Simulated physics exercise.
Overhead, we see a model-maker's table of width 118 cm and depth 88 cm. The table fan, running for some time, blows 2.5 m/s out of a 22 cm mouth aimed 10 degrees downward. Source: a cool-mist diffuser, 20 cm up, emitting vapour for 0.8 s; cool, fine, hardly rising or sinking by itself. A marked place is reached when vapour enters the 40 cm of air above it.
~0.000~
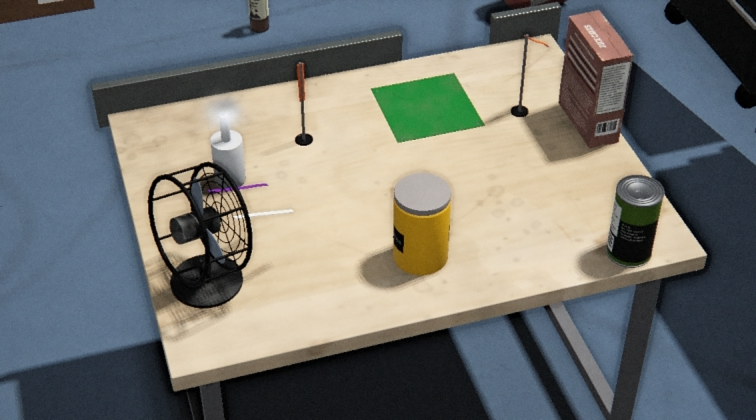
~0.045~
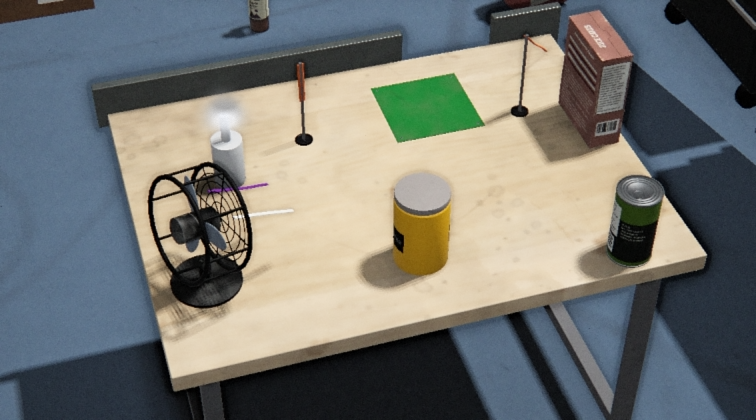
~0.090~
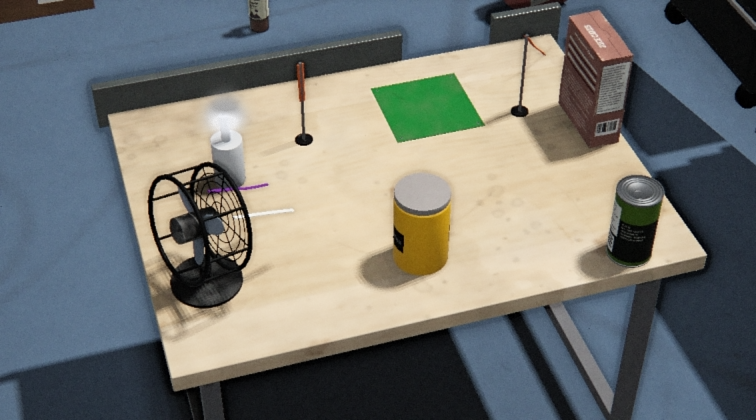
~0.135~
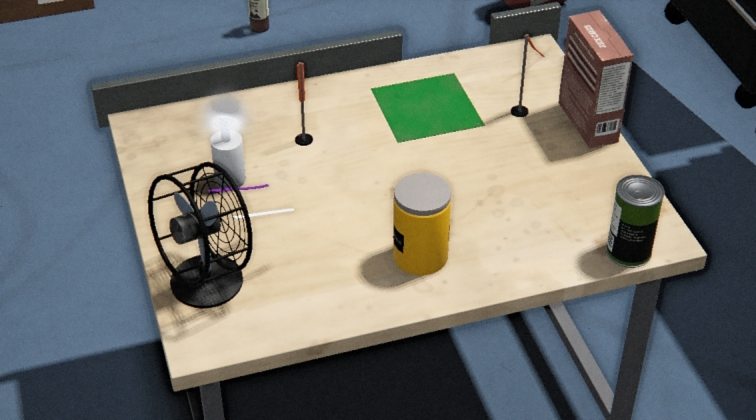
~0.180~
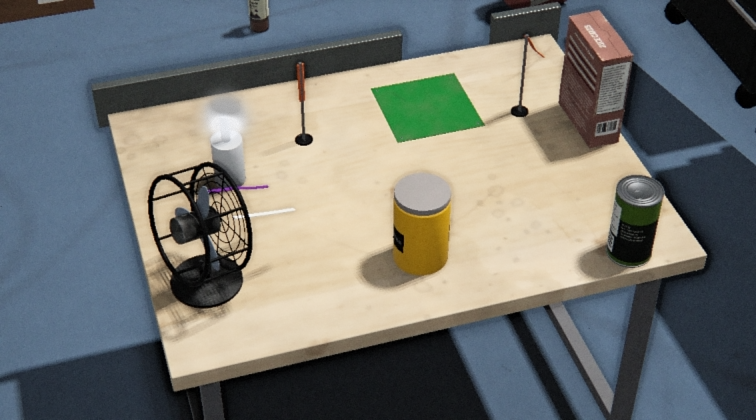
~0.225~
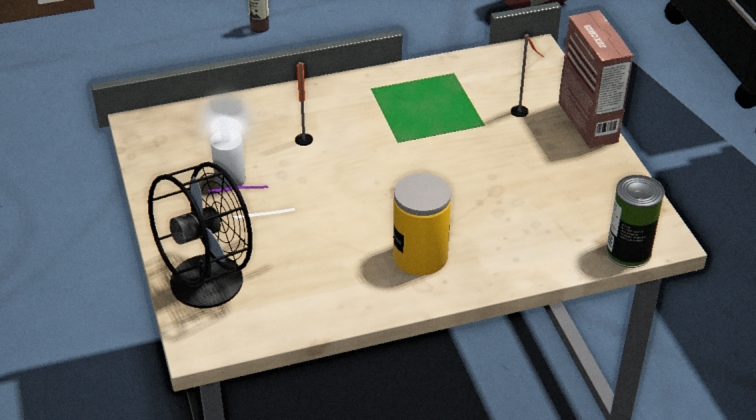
White vapour hovering just above a small diffuser as a black table fan spins beside a yellow jar on a wooden table.
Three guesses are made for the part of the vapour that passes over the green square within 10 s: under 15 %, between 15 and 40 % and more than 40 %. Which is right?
Over 40 % passes there.
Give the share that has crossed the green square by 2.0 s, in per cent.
It comes to around 70 %.
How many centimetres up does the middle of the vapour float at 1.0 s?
The middle is at about 16 cm above the surface.
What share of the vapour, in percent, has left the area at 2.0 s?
15 %.
By 1.0 s, 0 % is gone from the area; 3 % has passed over the green square, and the middle of the rest is near (239, 144).
By 2.0 s, 16 % is gone from the area; 69 % has passed over the green square, and the middle of the rest is near (447, 45).
By 4.0 s, 82 % is gone from the area; 86 % has passed over the green square.
By 10.0 s, 100 % is gone from the area; 90 % has passed over the green square.
